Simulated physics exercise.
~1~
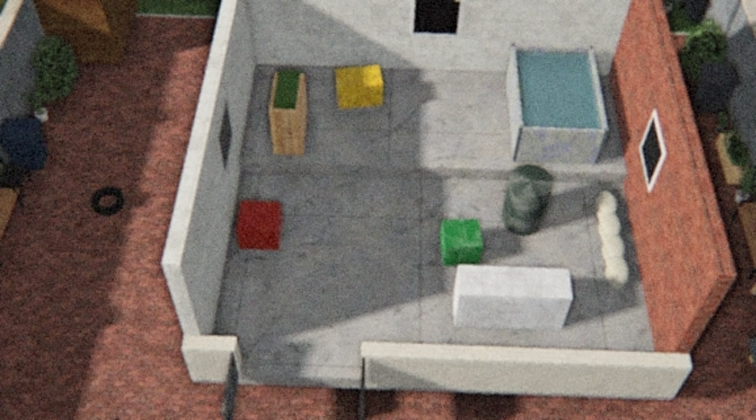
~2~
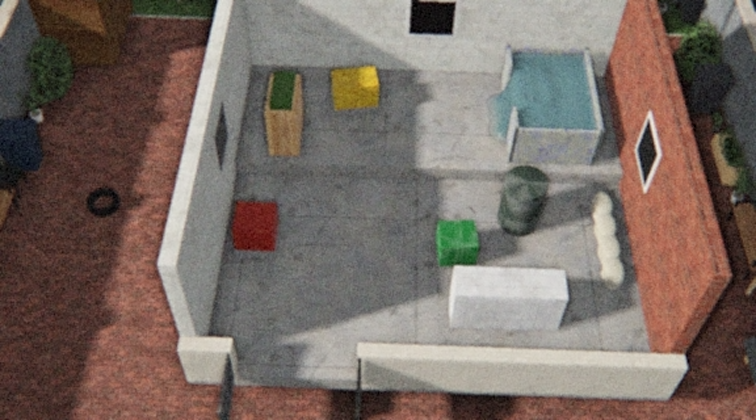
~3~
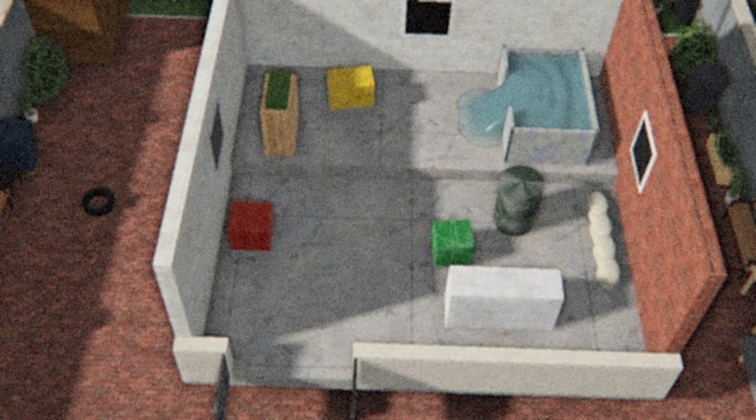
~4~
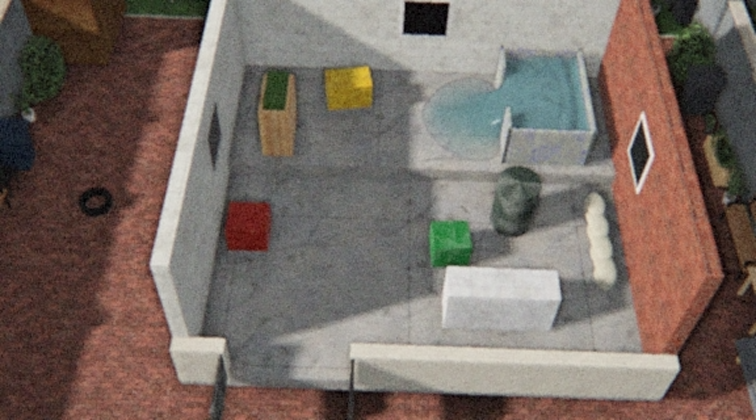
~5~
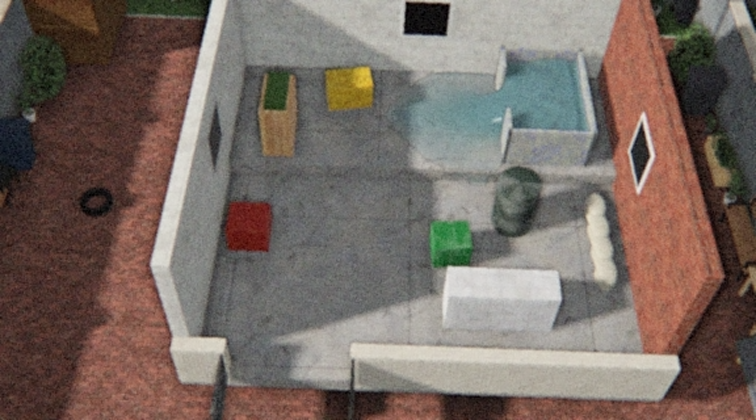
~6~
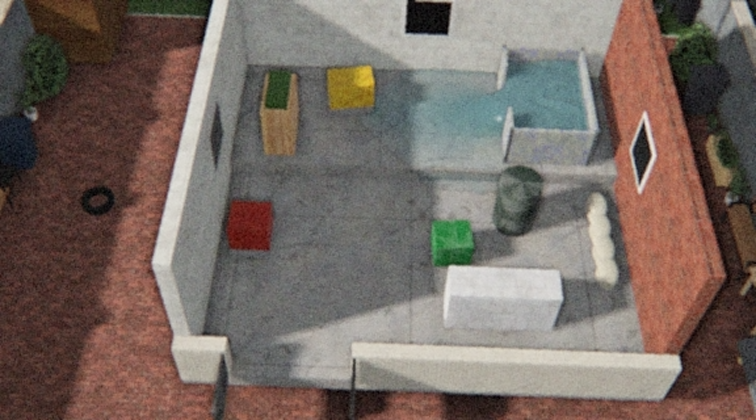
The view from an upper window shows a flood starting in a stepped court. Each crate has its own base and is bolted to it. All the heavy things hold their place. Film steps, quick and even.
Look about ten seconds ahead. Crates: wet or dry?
As I see it, the yellow crate doesn't remain clear of the water all along, the red crate doesn't remain clear of the water all along, the green crate doesn't remain clear of the water all along.
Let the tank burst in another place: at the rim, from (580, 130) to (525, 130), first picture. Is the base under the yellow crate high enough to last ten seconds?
The yellow one is not reached.
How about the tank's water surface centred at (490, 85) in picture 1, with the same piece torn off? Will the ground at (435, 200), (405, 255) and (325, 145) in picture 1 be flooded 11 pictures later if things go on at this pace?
Results in order - left untouched, left untouched, swamped.
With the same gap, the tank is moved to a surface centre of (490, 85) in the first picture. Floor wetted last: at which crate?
The crate marked green.
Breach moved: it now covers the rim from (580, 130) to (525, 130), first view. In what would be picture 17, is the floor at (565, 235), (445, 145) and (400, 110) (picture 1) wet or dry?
Soaked, untouched, untouched.
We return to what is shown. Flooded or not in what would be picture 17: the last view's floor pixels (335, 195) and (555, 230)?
The first place is inundated and the second is spared.
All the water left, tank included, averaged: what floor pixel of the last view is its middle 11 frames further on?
Near pixel (440, 123).
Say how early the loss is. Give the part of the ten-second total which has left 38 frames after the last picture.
It should be close to 45 percent by then.
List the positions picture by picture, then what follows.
The open tank at (557, 89) is whole and still, in the first picture.
The front is at (496, 97), out from the gap at (510, 109), in the second picture.
Water pours out at (505, 109) and has run to (465, 98), in the third picture.
Water pours out at (503, 111) and has run to (429, 106), in the fourth picture.
Water pours out at (504, 111) and has run to (390, 114), in the fifth picture.
The front is at (363, 121), out from the gap at (505, 110), in the sixth picture.
A moment on, water covers 30 % of the floor; the yellow crate water round its plinth, the red crate not reached, the green crate not reached.
Next, water covers 40 % of the floor; the yellow crate water round its plinth, the red crate water round its plinth, the green crate water round its plinth.
Then, water covers 55 % of the floor; the yellow crate water round its plinth, the red crate water round its plinth, the green crate water round its plinth.
Later, water covers 65 % of the floor; the yellow crate water round its plinth, the red crate water round its plinth, the green crate water round its plinth.
In the end, water covers 85 % of the floor; the yellow crate was topped, the red crate was topped, the green crate was topped.
